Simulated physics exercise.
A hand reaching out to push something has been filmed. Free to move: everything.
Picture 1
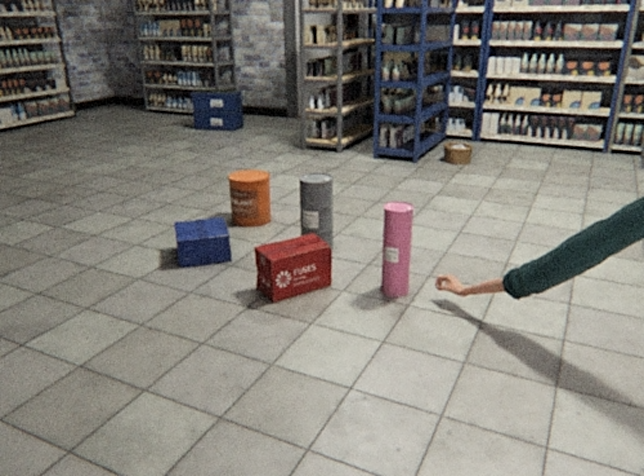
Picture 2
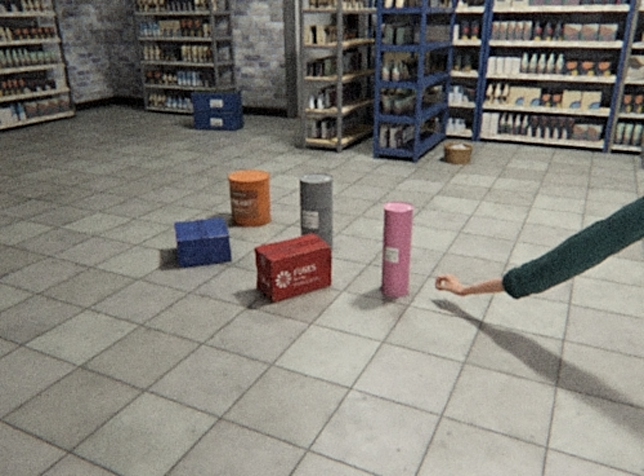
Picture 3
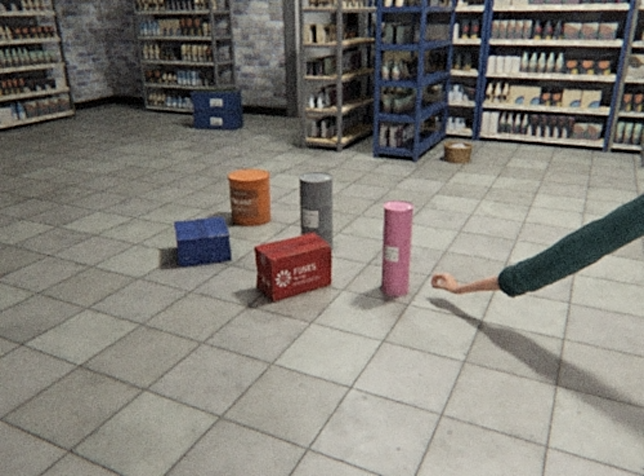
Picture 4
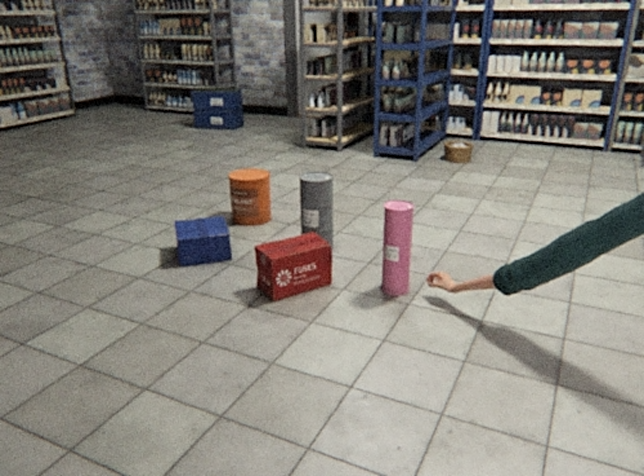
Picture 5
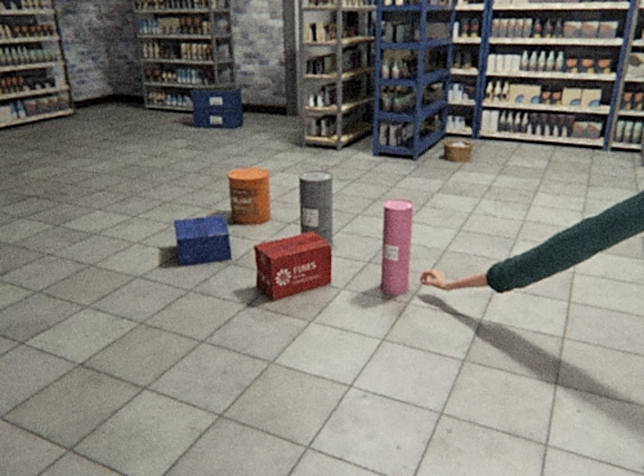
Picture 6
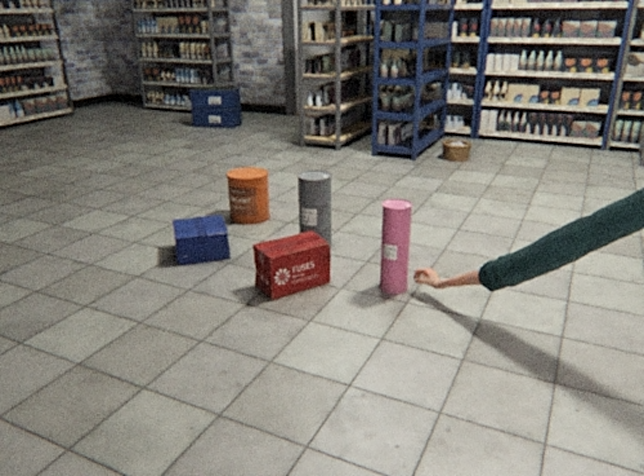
On a tiled shop floor with stocked shelves behind, a hand in a green sleeve moved slowly left toward a pink canister, while the boxes and other canisters around it stayed still.
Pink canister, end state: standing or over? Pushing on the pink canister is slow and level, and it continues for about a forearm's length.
Looks like it stays on its base there.
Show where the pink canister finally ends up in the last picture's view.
Looks like it settles somewhere around (330, 235).
Then, 0.30 s later than the last frame, pink canister moved a little near (379, 244).
Then, 0.70 s later than the last frame, pink canister moved about its own width near (353, 239).
Then, 1.10 s later than the last frame, pink canister moved well along near (330, 235).
When it is over, moved from the start, pink canister. End places, in pixels of the last picture, pink canister near (330, 235).
